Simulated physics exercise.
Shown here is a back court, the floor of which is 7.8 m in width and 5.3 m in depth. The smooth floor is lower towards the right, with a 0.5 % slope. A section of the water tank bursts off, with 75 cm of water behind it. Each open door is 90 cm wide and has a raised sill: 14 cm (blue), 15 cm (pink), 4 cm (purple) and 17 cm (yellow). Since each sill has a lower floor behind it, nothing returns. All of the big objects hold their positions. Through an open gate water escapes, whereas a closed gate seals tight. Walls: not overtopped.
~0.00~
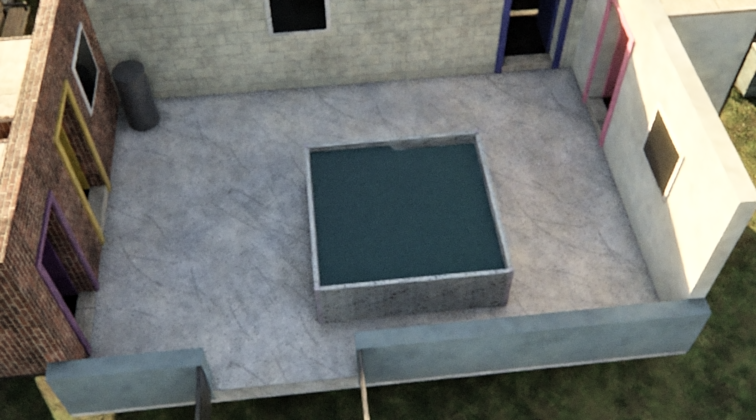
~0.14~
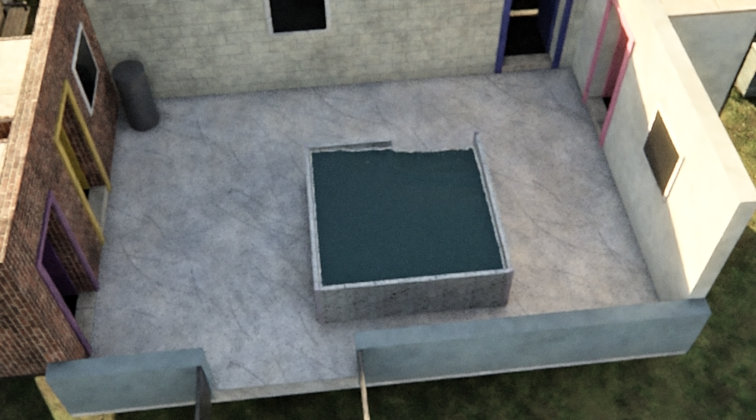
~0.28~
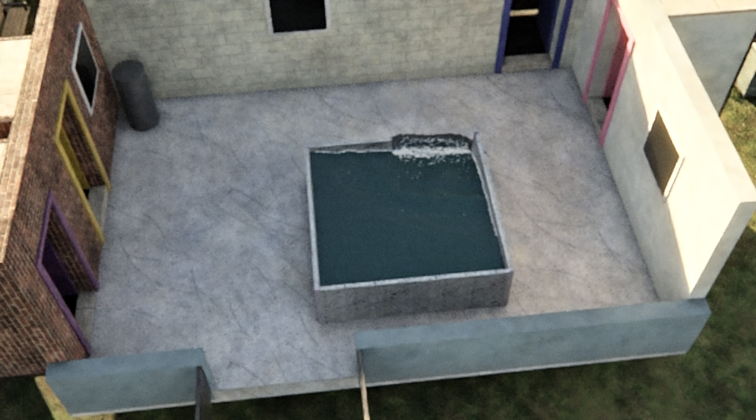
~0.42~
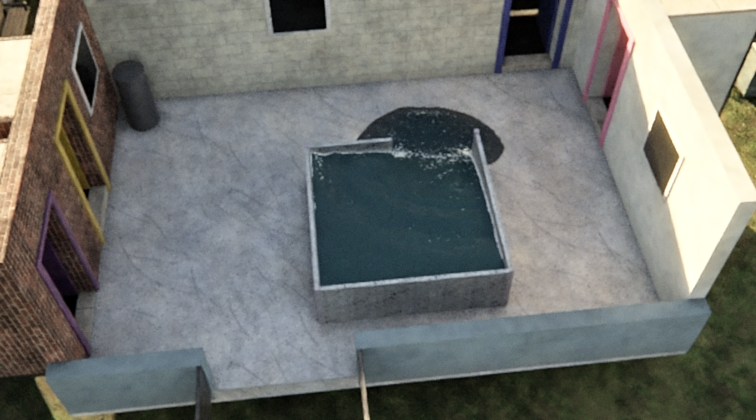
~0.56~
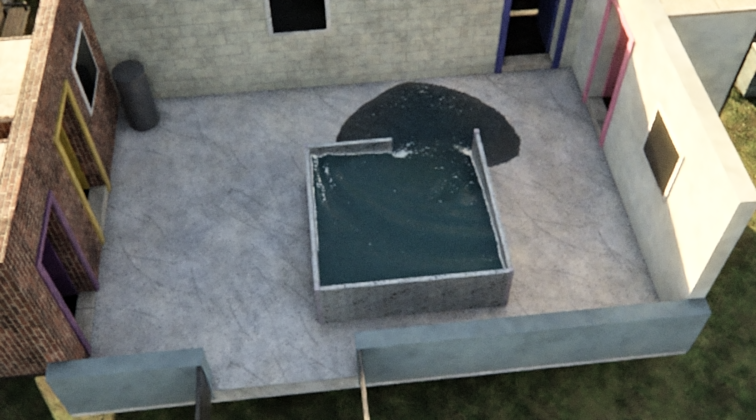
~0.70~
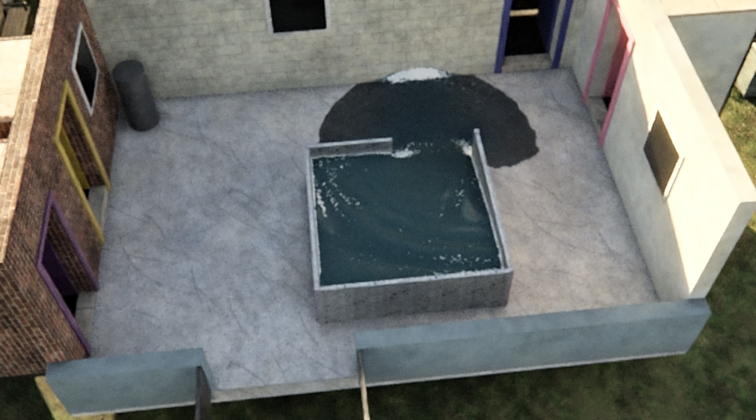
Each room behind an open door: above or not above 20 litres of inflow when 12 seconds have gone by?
At the blue door the water let in will surpass the limit, at the pink door the water let in will surpass the limit, at the purple door the water let in will surpass the limit, at the yellow door the water let in will remain short of the limit.
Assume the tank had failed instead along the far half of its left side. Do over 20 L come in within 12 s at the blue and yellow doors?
Door blue stays within, door yellow goes beyond.
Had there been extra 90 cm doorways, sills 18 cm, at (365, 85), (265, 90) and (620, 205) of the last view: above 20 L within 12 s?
The first one exceeds it, the second one doesn't reach it, and the third one doesn't reach it.
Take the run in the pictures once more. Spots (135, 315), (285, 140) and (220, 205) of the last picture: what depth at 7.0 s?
Close to 5, 3 and 3 centimetres.
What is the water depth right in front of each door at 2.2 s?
You'd get blue at 26 cm, pink at 17 cm, purple at 0 cm, and yellow at 0 cm.
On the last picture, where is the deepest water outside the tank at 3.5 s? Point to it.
Location: Approx. (568, 69).
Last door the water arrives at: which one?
The answer is the purple door.
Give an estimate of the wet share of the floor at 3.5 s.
Wet share: About 65 %.
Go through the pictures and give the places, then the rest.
In the first picture, the water tank at (403, 208) is whole and still, 75 cm deep.
In the second picture, water pours out on the water tank's far side and has run 0.7 m, to a hidden place; typically 6 cm deep outside, 75 cm at the water tank's back.
In the third picture, water pours out on the water tank's far side and has run 0.9 m, to a hidden place; typically 11 cm deep outside, 75 cm at the water tank's back.
In the fourth picture, the front is at (400, 112), 1.4 m from the gap on the water tank's far side; 2.4 m2 of floor is under water; 75 cm left at the back of the water tank.
In the fifth picture, the front is at (406, 87), 2.0 m from the gap on the water tank's far side; 4.0 m2 of floor is under water; 75 cm left at the back of the water tank.
In the sixth picture, the front is at (462, 75), 2.3 m from the gap on the water tank's far side; 5.5 m2 of floor is under water; 73 cm left at the back of the water tank.
After 1.4 s water covers 20 % of the floor and is deepest (46 cm) near (425, 80); blue door 19 cm at the sill, 0 L in, pink door not reached, purple door not reached, yellow door not reached.
After 2.2 s water covers 30 % of the floor and is deepest (54 cm) near (568, 69); blue door 26 cm at the sill, 21 L in, pink door 17 cm at the sill, 0 L in, purple door not reached, yellow door not reached.
After 3.5 s water covers 65 % of the floor and is deepest (38 cm) near (568, 69); blue door 29 cm at the sill, 108 L in, pink door 23 cm at the sill, 19 L in, purple door not reached, yellow door 9 cm at the sill, 0 L in.
After 7.0 s water covers 95 % of the floor and is deepest (20 cm) near (651, 295); blue door 19 cm at the sill, 239 L in, pink door 16 cm at the sill, 63 L in, purple door 6 cm at the sill, 3 L in, yellow door 9 cm at the sill, 0 L in.
After 12.0 s water covers 100 % of the floor and is deepest (14 cm) near (638, 331); blue door 13 cm at the sill, 253 L in, pink door 11 cm at the sill, 65 L in, purple door 9 cm at the sill, 71 L in, yellow door 8 cm at the sill, 0 L in.
